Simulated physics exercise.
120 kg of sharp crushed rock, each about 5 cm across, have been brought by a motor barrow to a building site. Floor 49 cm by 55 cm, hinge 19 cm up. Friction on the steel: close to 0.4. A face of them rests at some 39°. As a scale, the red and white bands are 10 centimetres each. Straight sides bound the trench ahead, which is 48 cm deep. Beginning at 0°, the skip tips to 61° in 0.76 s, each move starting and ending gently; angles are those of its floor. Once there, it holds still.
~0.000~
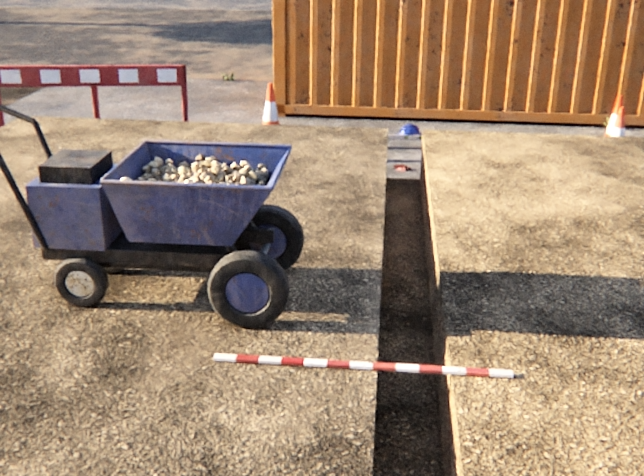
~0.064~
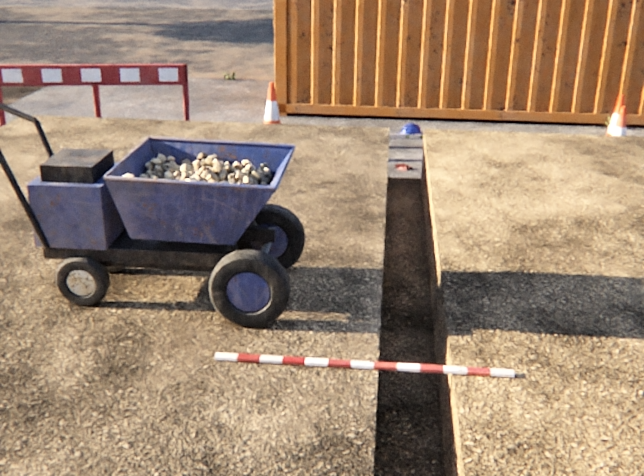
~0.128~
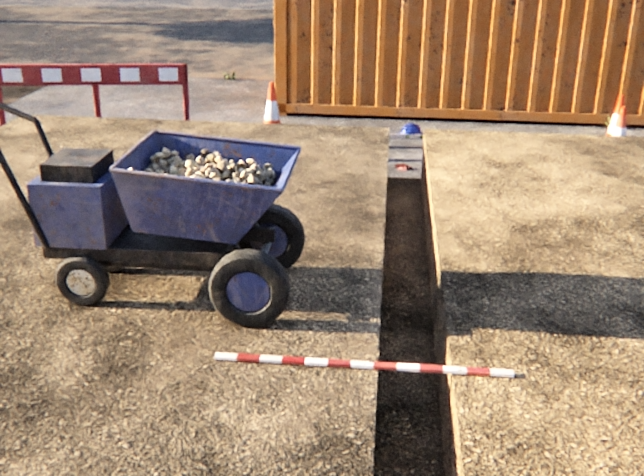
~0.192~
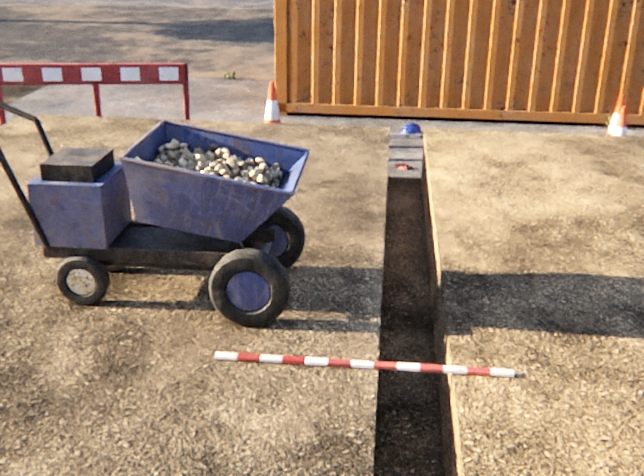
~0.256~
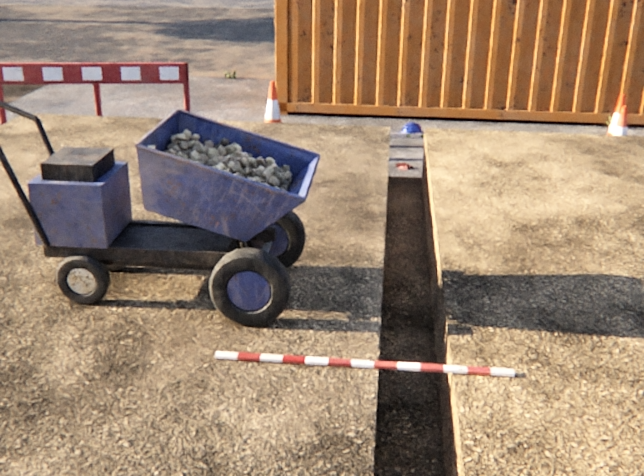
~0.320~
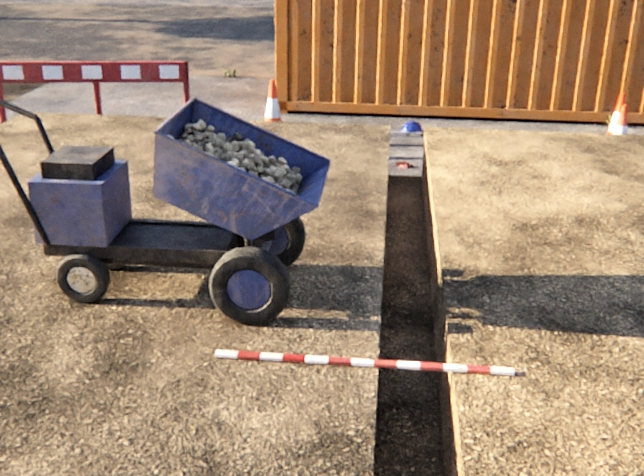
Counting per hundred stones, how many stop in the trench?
Some 31.
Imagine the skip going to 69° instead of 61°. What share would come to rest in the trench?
In that case near 60 per cent.
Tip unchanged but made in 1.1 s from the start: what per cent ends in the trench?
Expected share: Around 20%.
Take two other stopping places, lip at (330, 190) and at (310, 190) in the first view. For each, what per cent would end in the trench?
I'd say some 15 per cent and some 25 per cent.
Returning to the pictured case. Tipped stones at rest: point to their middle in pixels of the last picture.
Roughly (416, 375), I'd say.
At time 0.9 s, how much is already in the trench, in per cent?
Some 0 per cent of the load by that point.
After 0.6 s the floor is at 51°; 100 % in the skip; the foremost stones are at (332, 211).
After 0.9 s the floor is at 61°; 96 % in the skip, 2 % short of the trench, 2 % in the trench; the foremost stones are at (399, 273).
After 1.2 s the floor is at 61°; 74 % in the skip, 4 % short of the trench, 22 % in the trench; the foremost stones are at (447, 329).
After 3.2 s the floor is at 61°; 67 % in the skip, 2 % short of the trench, 31 % in the trench; the foremost stones are at (453, 343).
